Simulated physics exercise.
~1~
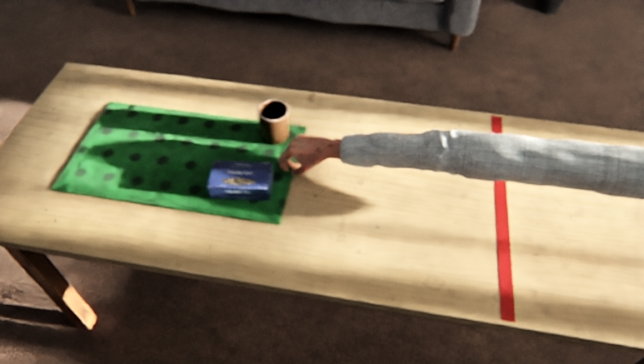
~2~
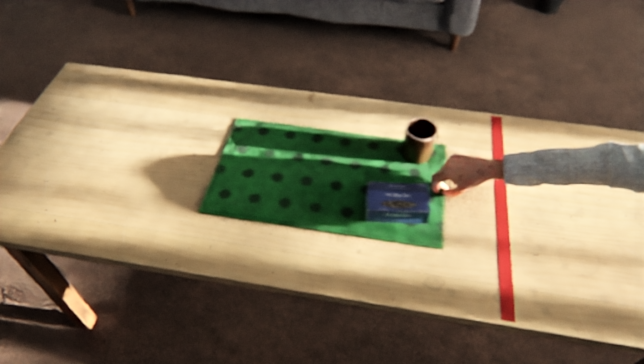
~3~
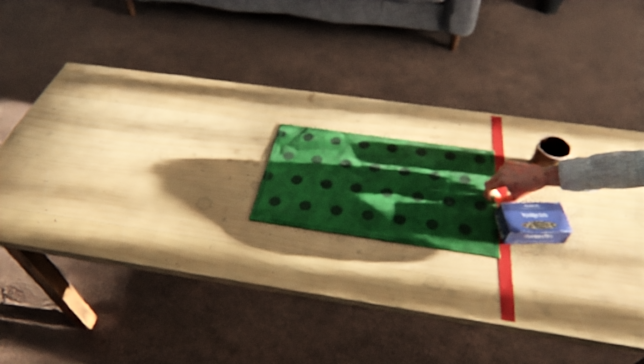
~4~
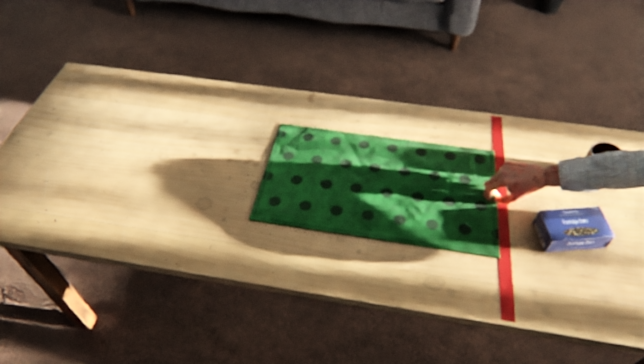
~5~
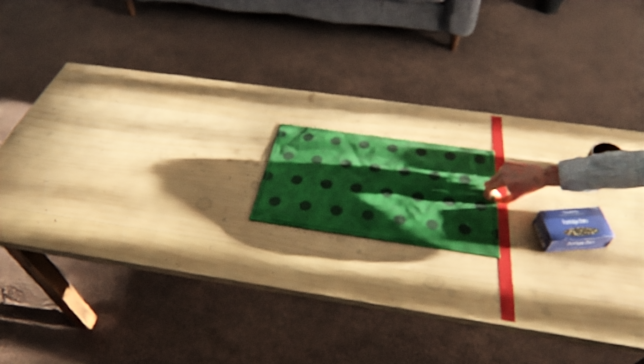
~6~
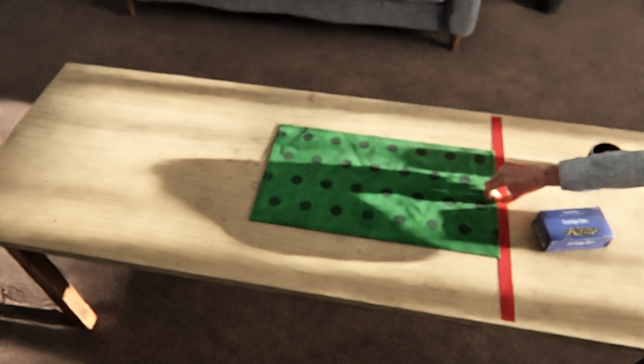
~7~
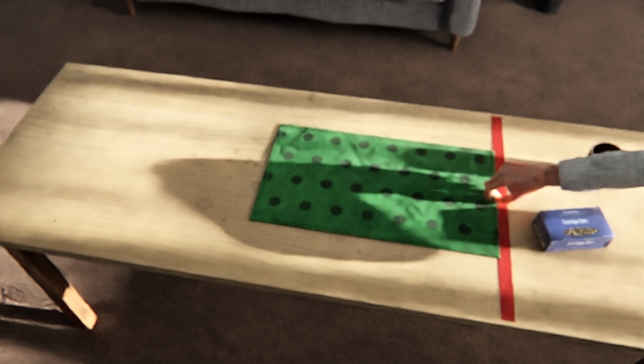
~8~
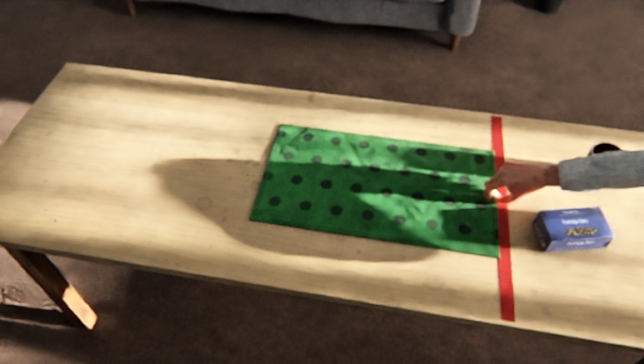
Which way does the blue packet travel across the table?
The blue packet moves to the right, first riding on the green cloth and then sliding off its front edge past the red tape.
